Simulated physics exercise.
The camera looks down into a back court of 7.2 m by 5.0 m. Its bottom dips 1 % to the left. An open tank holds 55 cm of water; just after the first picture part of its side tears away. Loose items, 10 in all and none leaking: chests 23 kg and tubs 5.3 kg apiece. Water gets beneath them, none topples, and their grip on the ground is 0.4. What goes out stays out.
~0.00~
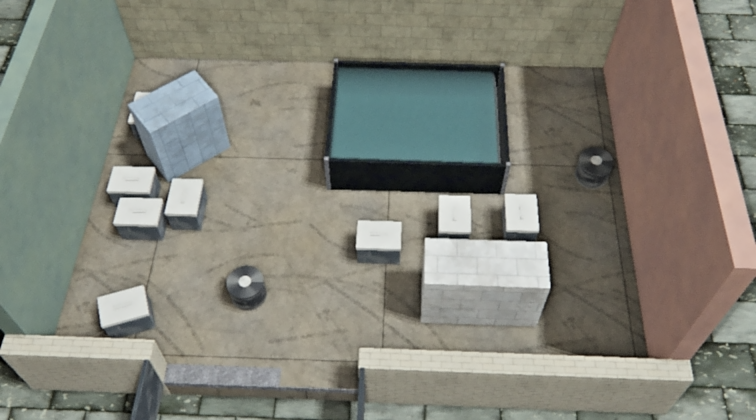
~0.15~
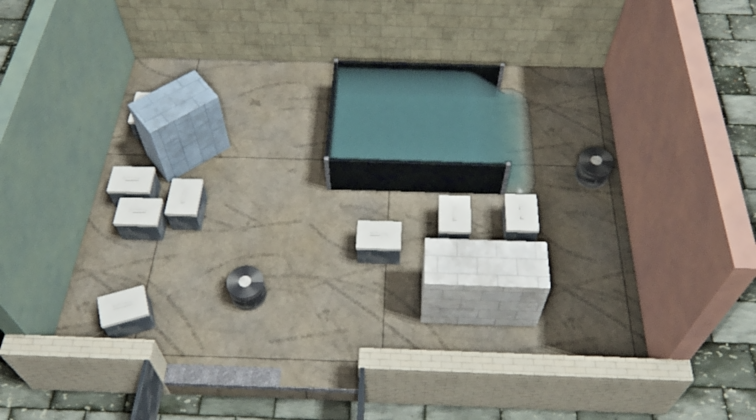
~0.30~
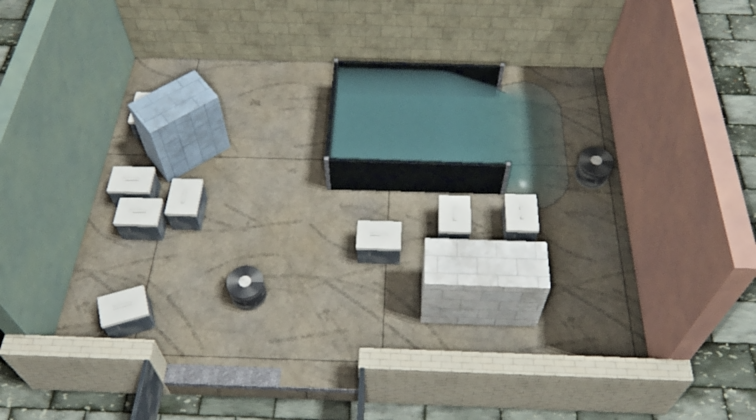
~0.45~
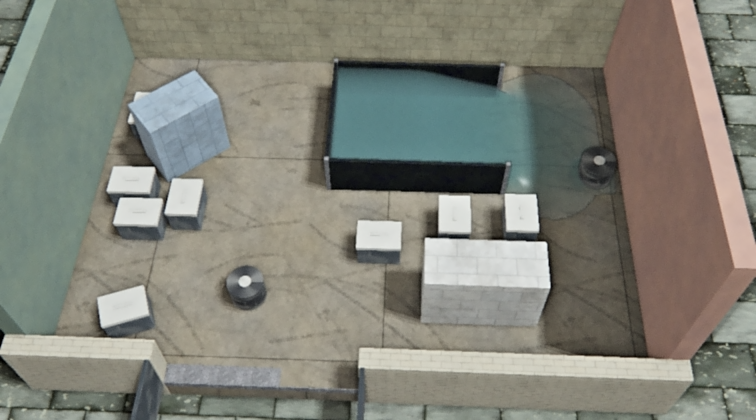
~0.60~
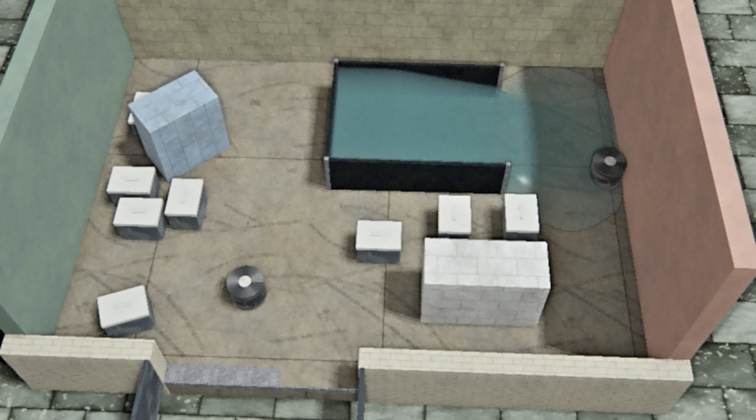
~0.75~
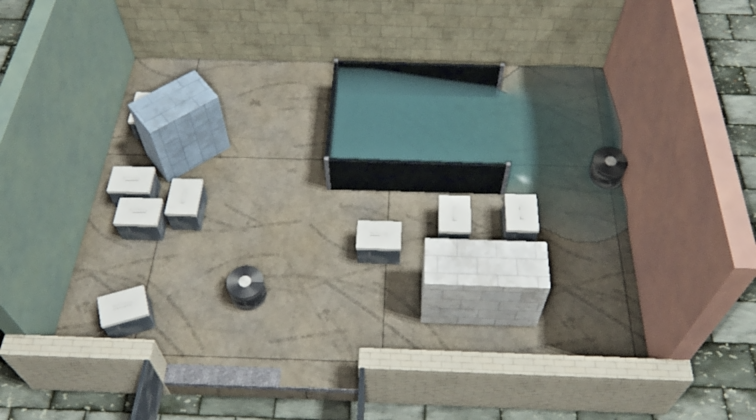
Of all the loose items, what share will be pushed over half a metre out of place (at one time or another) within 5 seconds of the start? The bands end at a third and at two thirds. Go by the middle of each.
Share: Not even a third.
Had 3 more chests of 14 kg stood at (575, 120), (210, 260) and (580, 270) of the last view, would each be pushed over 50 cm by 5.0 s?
In that order: More, under, over.
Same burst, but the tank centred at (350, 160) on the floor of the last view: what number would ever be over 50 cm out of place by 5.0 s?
Then 2.
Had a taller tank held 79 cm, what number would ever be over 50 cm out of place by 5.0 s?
In that case 2 of them.
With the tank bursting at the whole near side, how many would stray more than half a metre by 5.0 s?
In that case 5 of them.
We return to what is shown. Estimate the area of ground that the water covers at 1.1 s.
Some 9.0 m2.
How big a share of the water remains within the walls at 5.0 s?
About 100 per cent.
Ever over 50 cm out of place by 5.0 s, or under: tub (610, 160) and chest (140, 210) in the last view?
In turn: Past it, short of it.
After 1.1 s 0 of 10 are over 50 cm from their spots; 1 afloat.
After 2.2 s 1 of 10 are over 50 cm from their spots; 0 afloat.
After 3.5 s 1 of 10 are over 50 cm from their spots; 1 afloat.
After 5.0 s 1 of 10 are over 50 cm from their spots, and 1 have been at some point; 0 afloat.
